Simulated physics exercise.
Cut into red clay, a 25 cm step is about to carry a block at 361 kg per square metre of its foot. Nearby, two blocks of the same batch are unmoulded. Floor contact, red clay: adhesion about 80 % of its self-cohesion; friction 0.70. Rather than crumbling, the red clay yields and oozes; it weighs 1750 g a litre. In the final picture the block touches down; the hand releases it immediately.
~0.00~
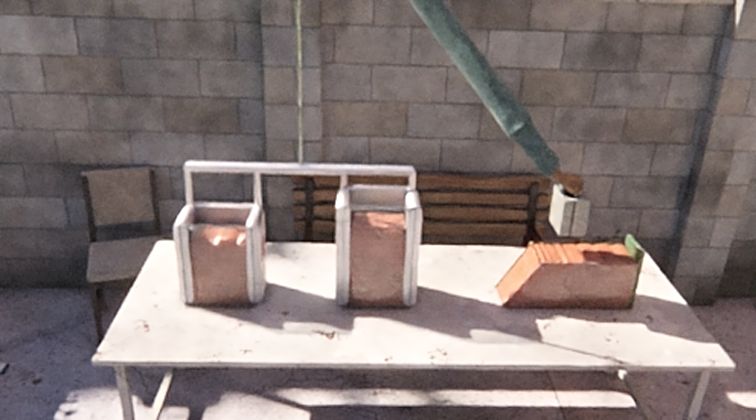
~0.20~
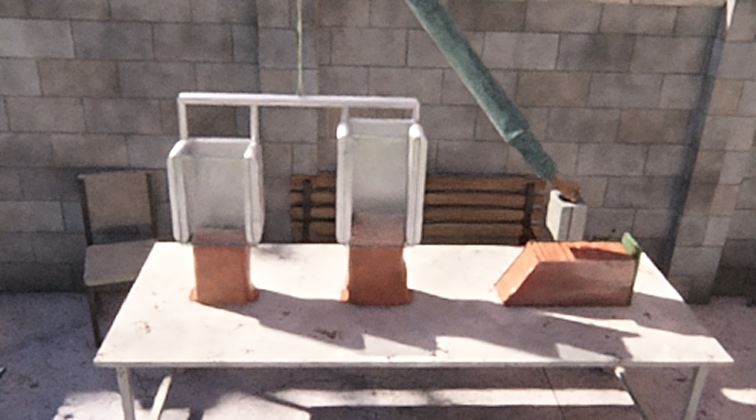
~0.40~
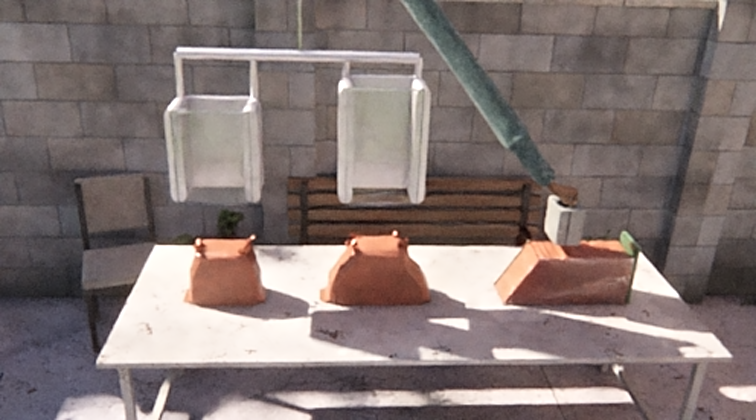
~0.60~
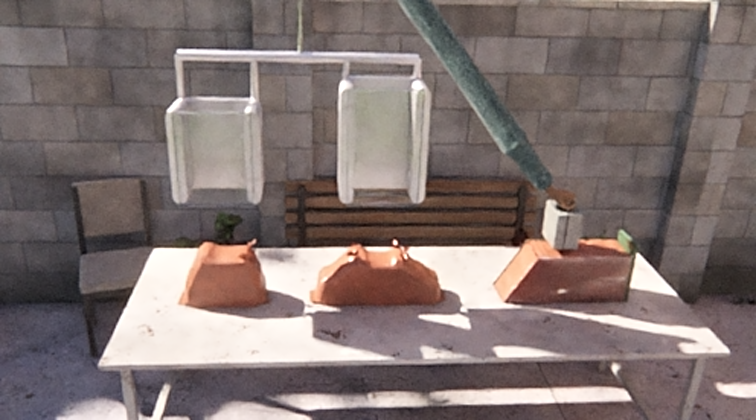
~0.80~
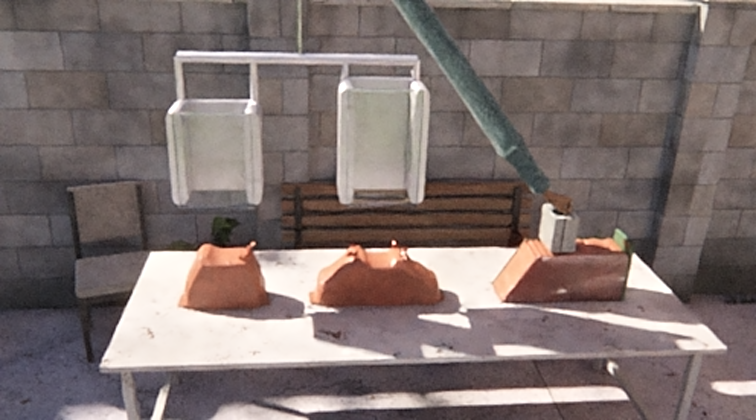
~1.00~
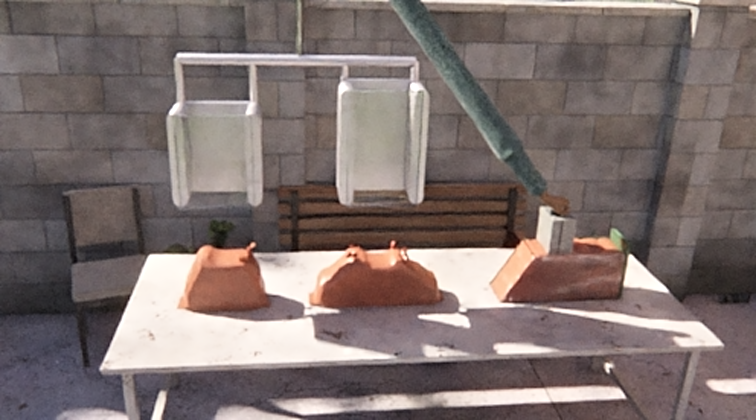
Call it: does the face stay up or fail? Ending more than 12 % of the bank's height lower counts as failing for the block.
It fails.
By 1.16 s, the block is down by 7 % of the bank's height and leans 2 degrees.
By 1.34 s, the block is down by 22 % of the bank's height and leans 10 degrees.
By 1.52 s, the block is down by 39 % of the bank's height and leans 24 degrees.
By 1.71 s, the block is down by 49 % of the bank's height and leans 29 degrees.
By 1.86 s, at the end, the block is down by 49 % of the bank's height and leans 29 degrees.
